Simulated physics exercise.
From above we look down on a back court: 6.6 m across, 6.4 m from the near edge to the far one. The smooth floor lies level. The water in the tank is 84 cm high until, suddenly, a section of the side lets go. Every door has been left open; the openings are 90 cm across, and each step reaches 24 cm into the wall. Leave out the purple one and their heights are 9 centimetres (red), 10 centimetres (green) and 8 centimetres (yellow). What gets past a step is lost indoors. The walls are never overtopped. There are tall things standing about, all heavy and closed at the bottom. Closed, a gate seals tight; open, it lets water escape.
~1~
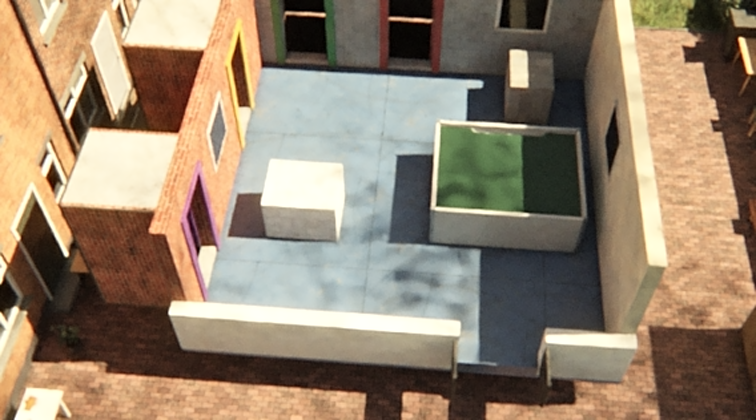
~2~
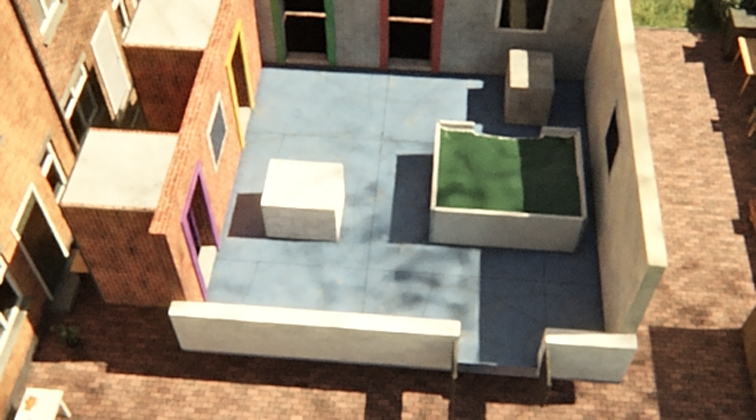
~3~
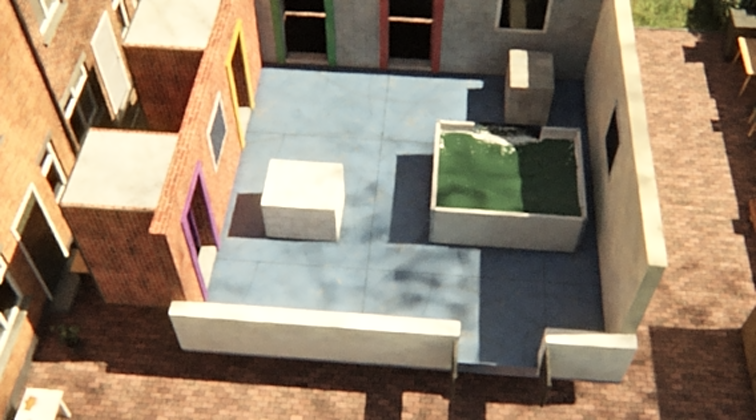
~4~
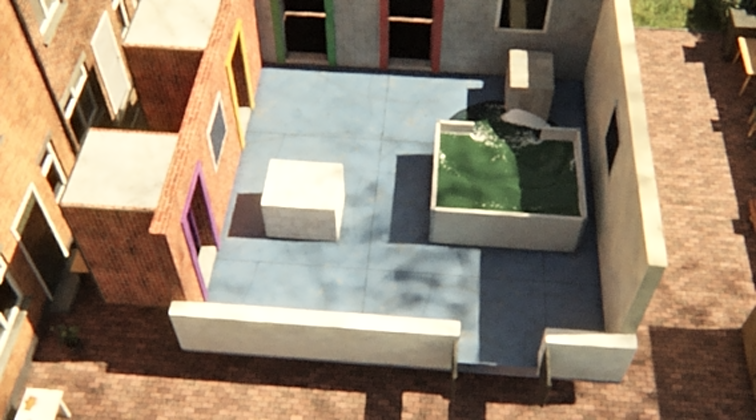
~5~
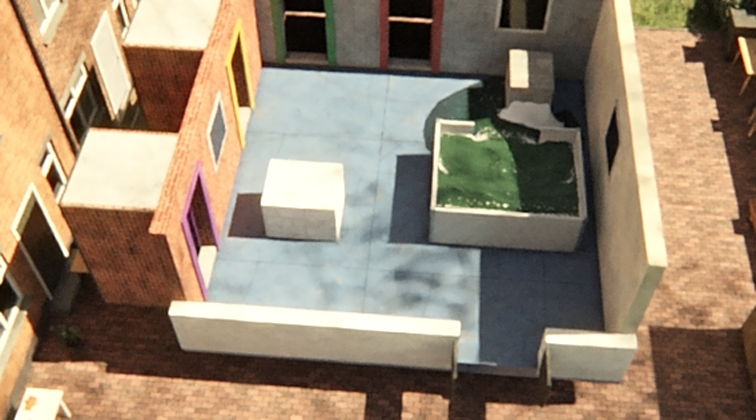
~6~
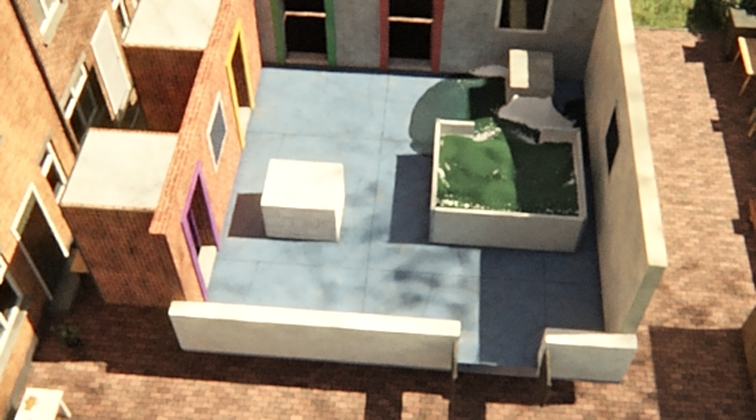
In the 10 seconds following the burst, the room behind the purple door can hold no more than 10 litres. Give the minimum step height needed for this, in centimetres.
Roughly 7.5 centimetres.
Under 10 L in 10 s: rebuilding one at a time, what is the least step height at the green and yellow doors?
You'd want some 19 cm at green and some 16 cm at yellow.
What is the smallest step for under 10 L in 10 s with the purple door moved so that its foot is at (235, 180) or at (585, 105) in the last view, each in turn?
You'd want about 7.0 cm there first, then about 26 cm.
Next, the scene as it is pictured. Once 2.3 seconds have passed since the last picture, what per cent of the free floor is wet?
Around 40 per cent of the free floor.
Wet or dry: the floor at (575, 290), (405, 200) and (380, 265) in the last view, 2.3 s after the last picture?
In that order: Under water, dry, not reached.
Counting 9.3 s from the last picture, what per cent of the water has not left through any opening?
Around 86 per cent of the water.
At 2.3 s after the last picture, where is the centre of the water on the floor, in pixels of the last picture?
The water is centred near (481, 157).
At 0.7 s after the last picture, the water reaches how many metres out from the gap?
Some 3.6 m out.
Then, 0.7 s after the last picture water covers 20 % of the floor, deepest (60 cm) near (517, 131); it has not reached the purple door.
Then, 2.3 s after the last picture water covers 40 % of the floor, deepest (38 cm) near (517, 131); it has not reached the purple door.
Then, 9.3 s after the last picture water covers 95 % of the floor, deepest (18 cm) near (198, 329); 11 cm at the purple door, 1 litre in over its 12 cm step.
At the purple door as built, the water peaked near 12 cm, 8.1 s after the last picture.
Run again over the same 10 s with other heights there, 14 litres in over 7 cm, 4 litres over 9.5 cm. The limit of 10 litres is kept from about 7.5 cm up.
